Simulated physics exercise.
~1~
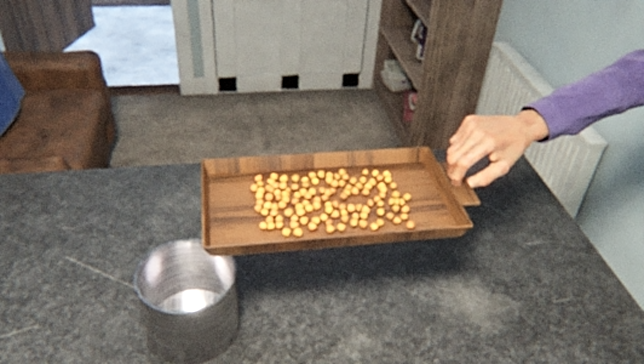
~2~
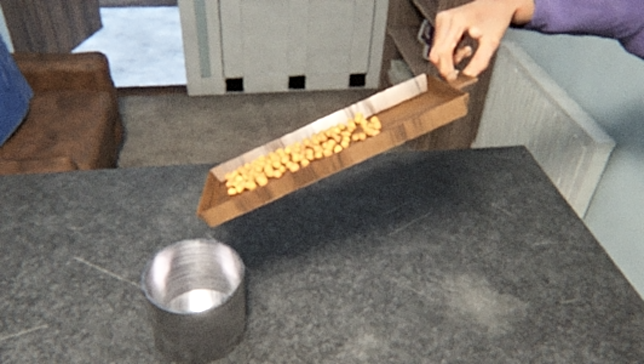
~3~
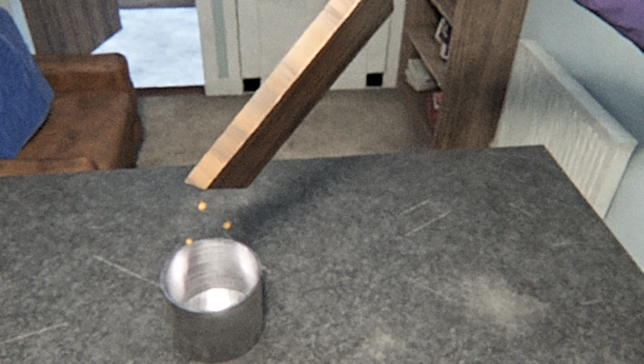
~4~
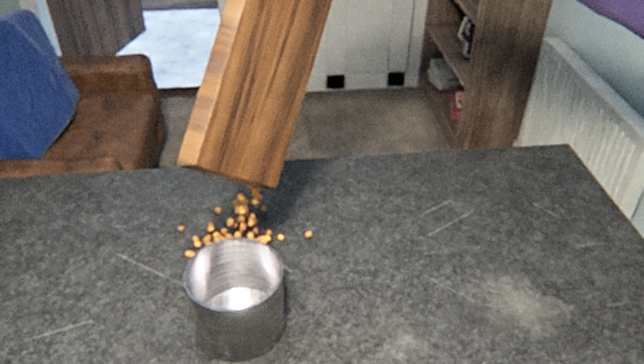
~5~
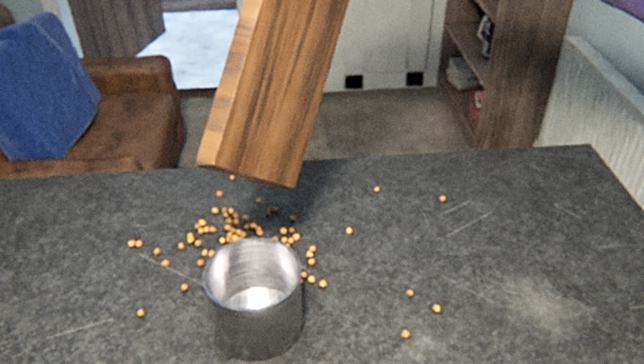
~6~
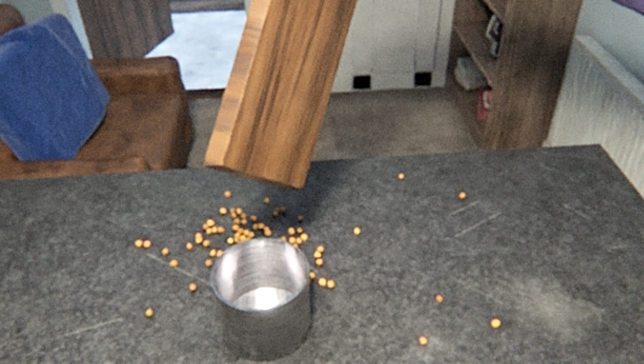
A hand tilting a wooden tray of roasted chickpeas steeply above a metal pot, spilling them across the dark table around it.
